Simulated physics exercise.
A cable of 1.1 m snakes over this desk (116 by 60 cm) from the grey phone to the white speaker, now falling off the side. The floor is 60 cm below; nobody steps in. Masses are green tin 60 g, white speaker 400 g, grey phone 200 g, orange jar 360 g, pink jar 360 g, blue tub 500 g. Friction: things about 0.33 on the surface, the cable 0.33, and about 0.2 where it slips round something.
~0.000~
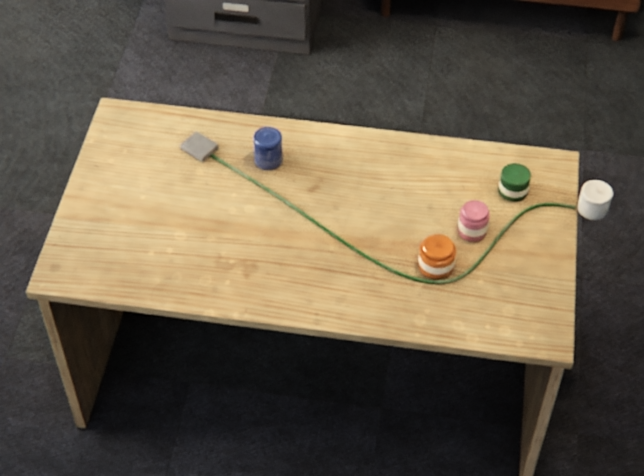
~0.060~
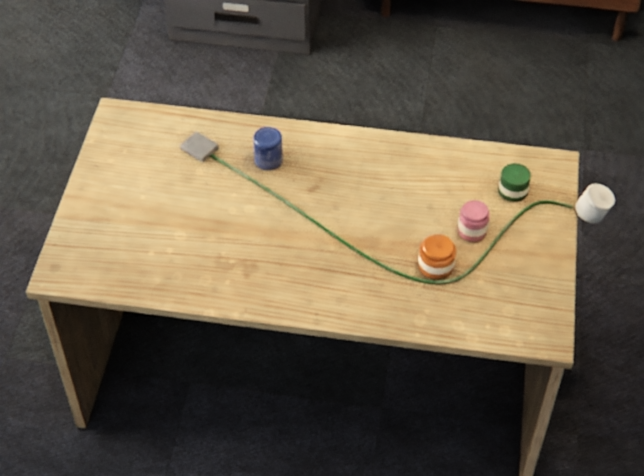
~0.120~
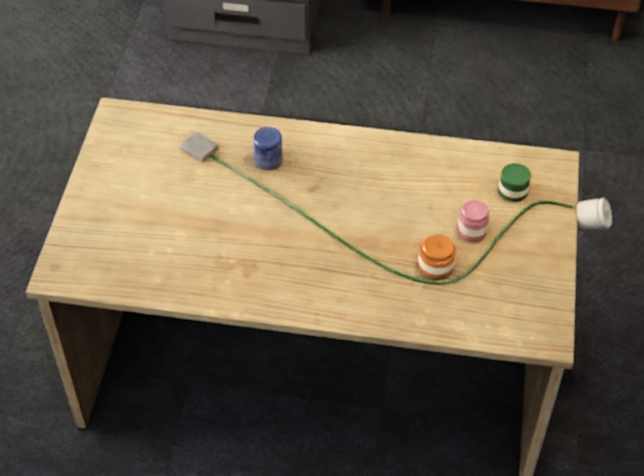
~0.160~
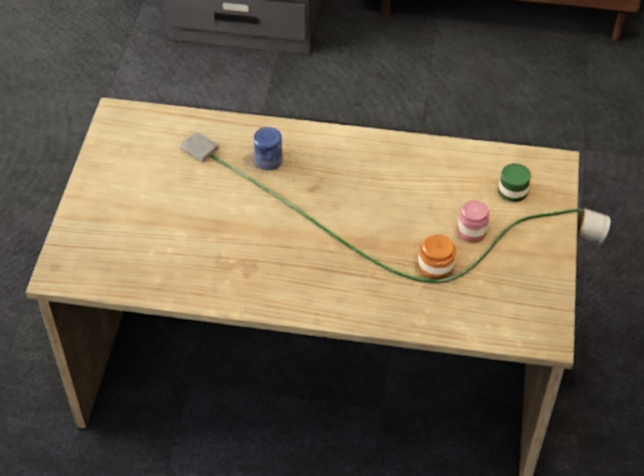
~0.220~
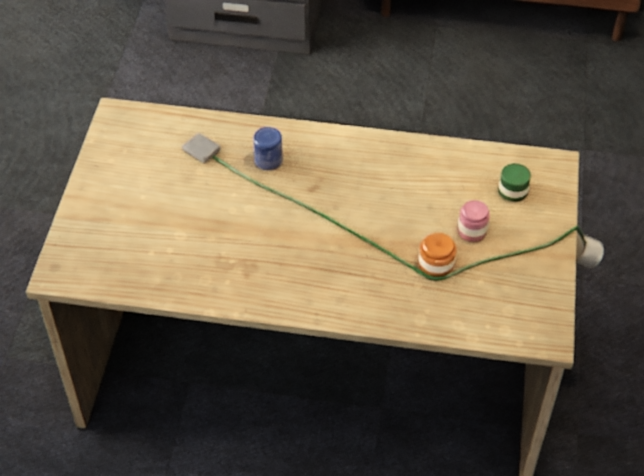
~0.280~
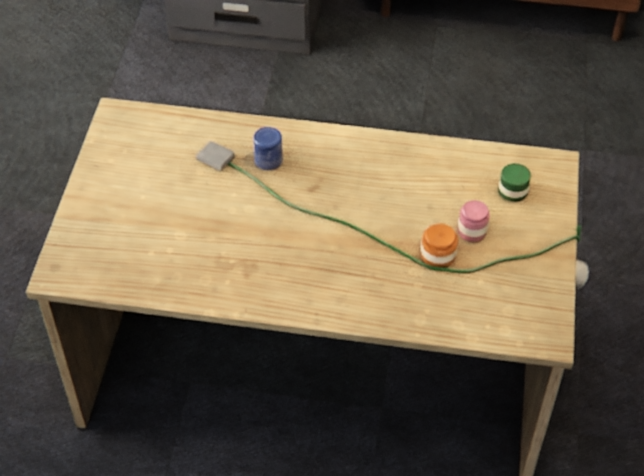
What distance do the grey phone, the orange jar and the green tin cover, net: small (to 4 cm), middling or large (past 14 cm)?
Result: Grey phone travels a long way, orange jar moves a moderate way, green tin stays in the low band.
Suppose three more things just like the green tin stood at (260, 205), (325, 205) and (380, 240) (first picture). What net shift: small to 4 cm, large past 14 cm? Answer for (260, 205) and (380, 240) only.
In turn: Middling, middling.
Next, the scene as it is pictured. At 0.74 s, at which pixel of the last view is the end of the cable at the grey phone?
Near (407, 242).
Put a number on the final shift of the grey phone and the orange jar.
About: Grey phone 60 cm, orange jar 8 cm.
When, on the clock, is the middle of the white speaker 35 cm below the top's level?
That is: 0.42 s.
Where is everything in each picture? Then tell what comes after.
Grey phone (199, 144); orange jar (439, 246); green tin (517, 174); cable runs through (534, 207) (480, 261) (391, 269) (316, 223) (248, 177), in the first picture.
White speaker (598, 195); cable runs through (391, 269) (248, 177), in the second picture.
White speaker (594, 215); cable runs through (391, 269) (248, 177), in the third picture.
White speaker (592, 227); cable runs through (545, 215) (391, 269) (248, 177), in the fourth picture.
Grey phone (201, 146); white speaker (584, 251); cable runs through (577, 227) (404, 262) (250, 179), in the fifth picture.
Grey phone (215, 153); orange jar (441, 235); green tin (517, 174); cable runs through (519, 257) (343, 222) (265, 187), in the sixth picture.
At 0.5 s, the cable's tail end at (314, 204); grey phone 28 cm off its start, orange jar 9 cm off its start, white speaker over the edge.
At 0.7 s, the cable's tail end at (407, 242); grey phone 52 cm off its start, orange jar 9 cm off its start, white speaker over the edge.
At 1.0 s, the cable's tail end at (434, 257); grey phone 59 cm off its start at (417, 249), orange jar 9 cm off its start at (445, 214), white speaker over the edge.
At 1.2 s, the cable's tail end at (434, 257); grey phone 59 cm off its start, orange jar 9 cm off its start, white speaker over the edge.
At 2.4 s, the cable's tail end at (434, 257); grey phone 59 cm off its start at (417, 249), orange jar 9 cm off its start at (445, 215), green tin 0 cm off its start at (517, 174), white speaker over the edge.
